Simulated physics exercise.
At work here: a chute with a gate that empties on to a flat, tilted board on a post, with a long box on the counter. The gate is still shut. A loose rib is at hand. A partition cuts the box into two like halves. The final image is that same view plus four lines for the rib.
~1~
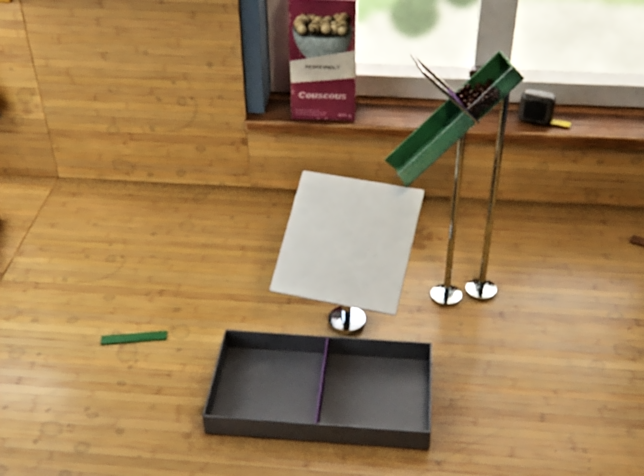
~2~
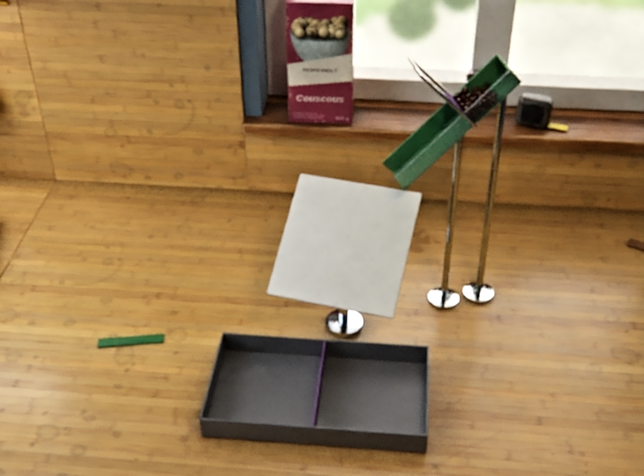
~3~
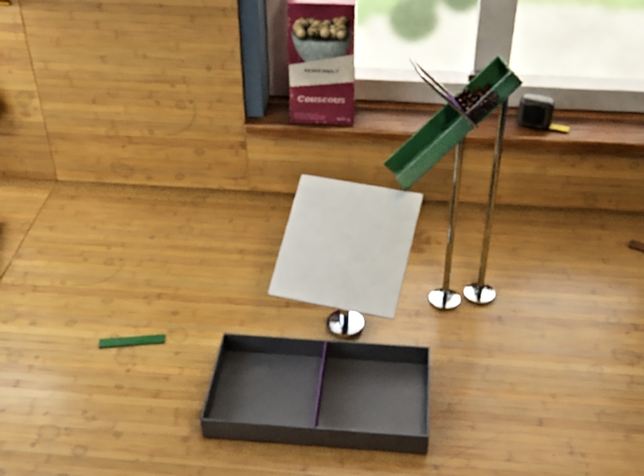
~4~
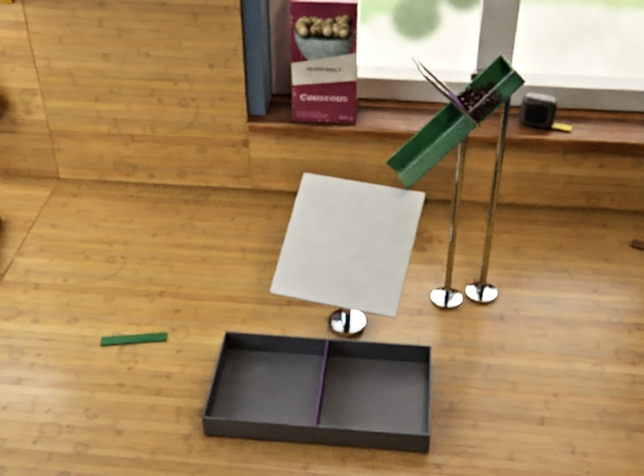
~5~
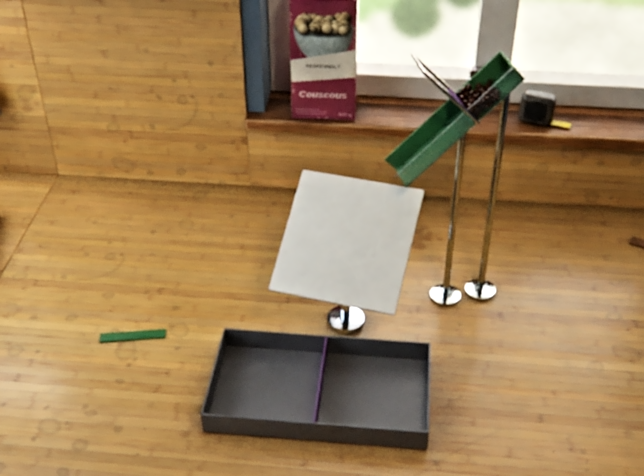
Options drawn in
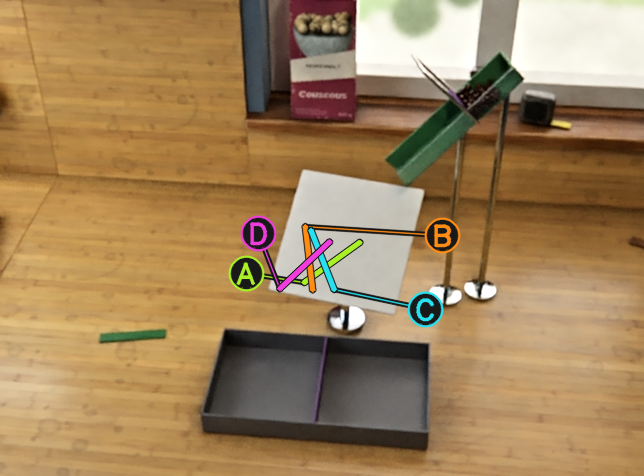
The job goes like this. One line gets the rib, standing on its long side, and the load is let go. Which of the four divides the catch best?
I would pick line B.
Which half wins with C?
More lands on the right.
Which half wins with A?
The left half.
On the marked copy, line A from (359, 242) to (304, 282); line B from (305, 226) to (312, 289); line C from (310, 230) to (334, 289); line D from (329, 241) to (279, 288).
If A is chosen, of what is caught, most in the left half, a small part in the right.
If B is chosen, of what is caught, about two thirds in the left half, about a third in the right.
If C is chosen, of what is caught, a small part in the left half, nearly all in the right.
If D is chosen, of what is caught, most in the left half, about a quarter in the right.
